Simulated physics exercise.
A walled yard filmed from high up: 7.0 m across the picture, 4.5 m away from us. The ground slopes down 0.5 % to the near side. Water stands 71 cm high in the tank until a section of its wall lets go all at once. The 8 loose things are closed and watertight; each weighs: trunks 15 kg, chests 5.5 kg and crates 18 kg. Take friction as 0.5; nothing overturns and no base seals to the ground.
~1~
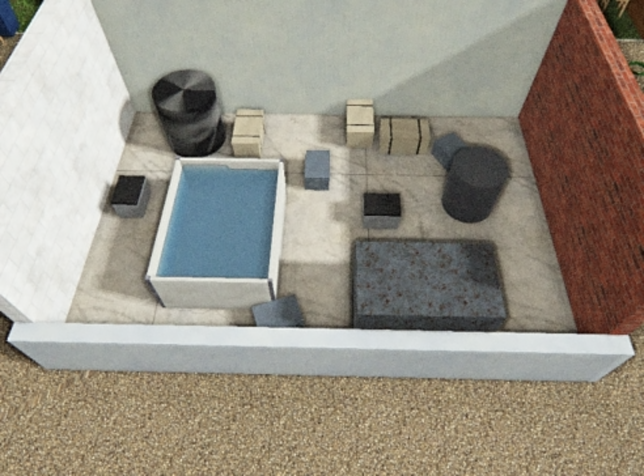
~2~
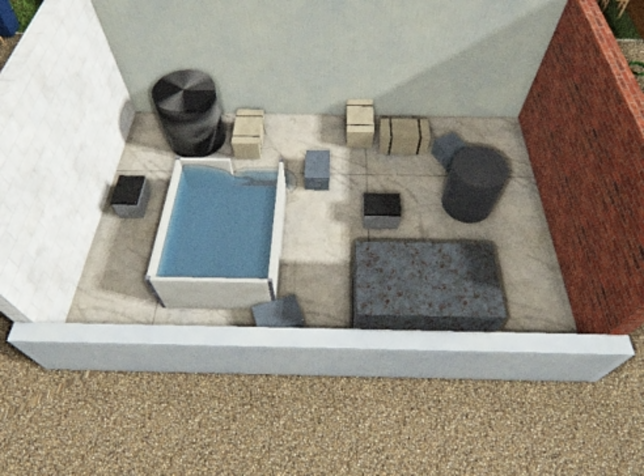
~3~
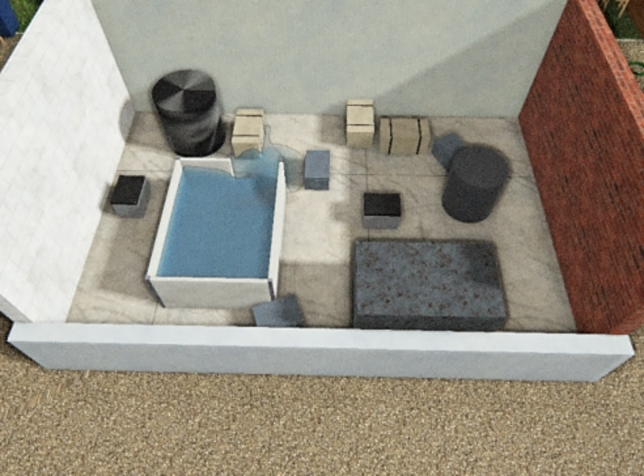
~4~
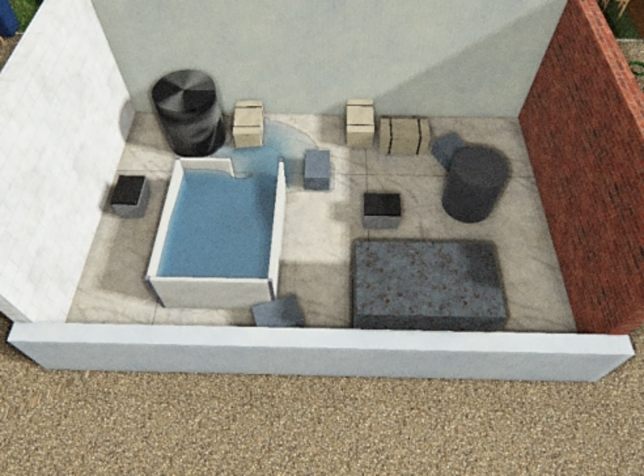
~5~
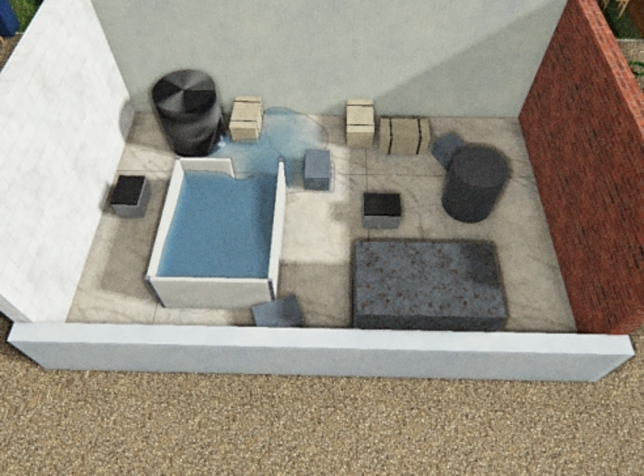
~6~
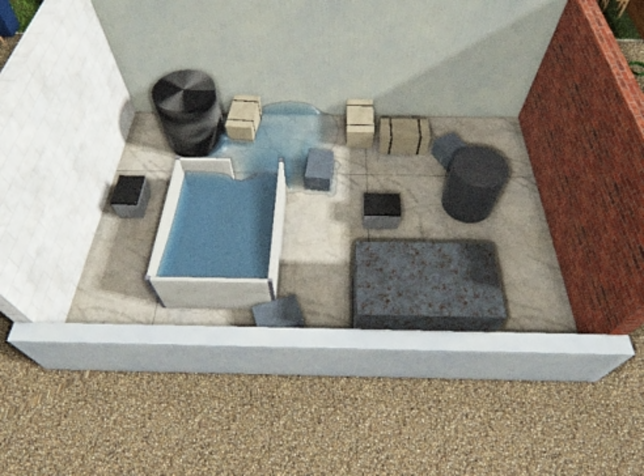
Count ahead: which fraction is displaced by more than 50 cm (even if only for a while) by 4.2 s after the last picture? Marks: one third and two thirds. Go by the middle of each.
Share: Two thirds or above.
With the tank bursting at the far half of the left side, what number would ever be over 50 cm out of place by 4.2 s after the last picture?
In that case 4 of them.
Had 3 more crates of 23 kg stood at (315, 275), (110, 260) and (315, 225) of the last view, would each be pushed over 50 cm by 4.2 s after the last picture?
In that order: Short of it, under, less.
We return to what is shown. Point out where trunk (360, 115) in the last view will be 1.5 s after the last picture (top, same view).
Around (397, 130).
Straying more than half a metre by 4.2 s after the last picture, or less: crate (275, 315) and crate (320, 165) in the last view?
In turn: Short of it, under.
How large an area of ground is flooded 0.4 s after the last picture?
Some 7.0 m2.
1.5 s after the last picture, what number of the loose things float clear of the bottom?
I count 2.
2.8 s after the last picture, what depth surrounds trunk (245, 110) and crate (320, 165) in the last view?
About 21 and 2 cm.
Then, 0.4 s after the last picture 0 of 8 are over 50 cm from their spots; 1 afloat.
Then, 1.5 s after the last picture 2 of 8 are over 50 cm from their spots; 2 afloat.
Then, 2.8 s after the last picture 3 of 8 are over 50 cm from their spots; 2 afloat.
Then, 4.2 s after the last picture 6 of 8 are over 50 cm from their spots, and 6 have been at some point; 1 afloat.
